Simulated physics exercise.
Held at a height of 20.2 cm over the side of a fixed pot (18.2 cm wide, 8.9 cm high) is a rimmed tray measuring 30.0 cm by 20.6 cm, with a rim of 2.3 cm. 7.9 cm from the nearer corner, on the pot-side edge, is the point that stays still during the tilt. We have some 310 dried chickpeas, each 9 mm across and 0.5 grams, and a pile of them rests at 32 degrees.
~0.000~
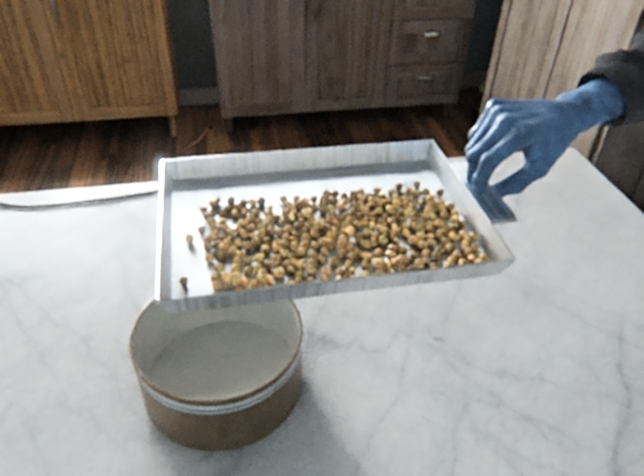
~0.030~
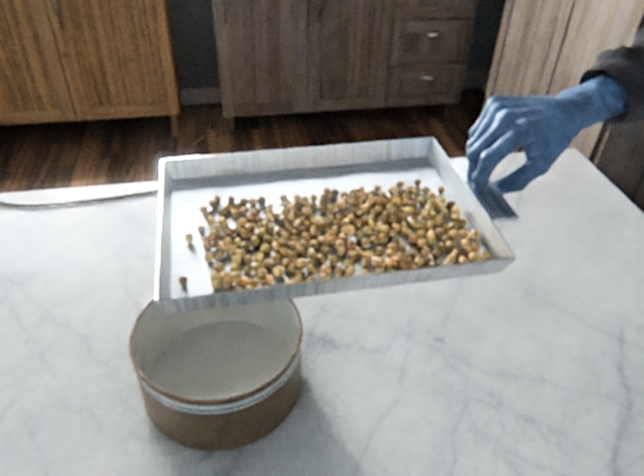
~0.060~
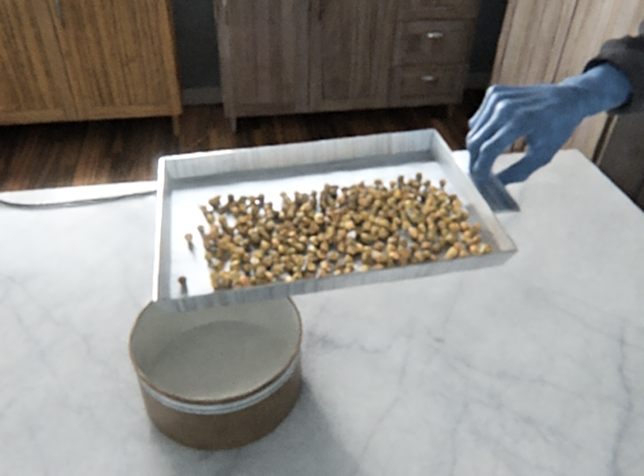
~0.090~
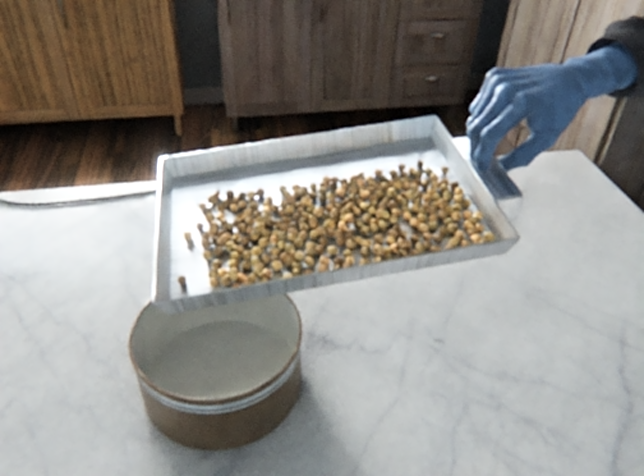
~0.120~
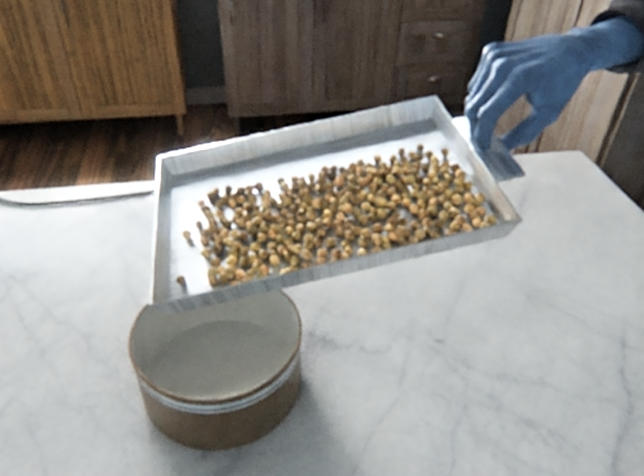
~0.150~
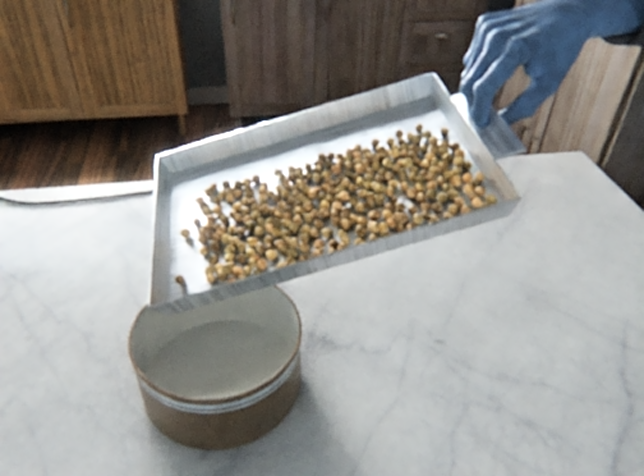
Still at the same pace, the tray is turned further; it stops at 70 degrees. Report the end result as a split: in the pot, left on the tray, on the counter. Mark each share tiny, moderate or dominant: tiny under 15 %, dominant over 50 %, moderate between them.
Pot: Tiny, left on the tray: Moderate, counter: Dominant.
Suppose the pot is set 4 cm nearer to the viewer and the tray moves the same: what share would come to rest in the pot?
Roughly 5 per cent.
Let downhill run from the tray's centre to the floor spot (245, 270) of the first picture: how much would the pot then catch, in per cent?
That comes to around 5 per cent.
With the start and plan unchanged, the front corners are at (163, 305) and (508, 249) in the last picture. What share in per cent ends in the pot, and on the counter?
The pot gets 25 and the counter 45.
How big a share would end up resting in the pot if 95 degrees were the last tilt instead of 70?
In that case, near 5 percent.
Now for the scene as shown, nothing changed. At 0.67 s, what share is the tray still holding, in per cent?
Of the load, some 35 percent.
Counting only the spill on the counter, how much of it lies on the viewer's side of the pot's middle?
Estimate: Close to 80 per cent of the pieces.
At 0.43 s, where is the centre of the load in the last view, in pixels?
Roughly (205, 193).
After 0.32 s, tilt 45 degrees; the tray holds 100 %, the pot 0 %.
After 0.43 s, tilt 64 degrees; the tray holds 100 %, the pot 0 %.
After 0.67 s, tilt 70 degrees; the tray holds 35 %, the pot 0 %.
In the end, at 1.6 s, pot 5 %, tray 30 %, counter 70 %.
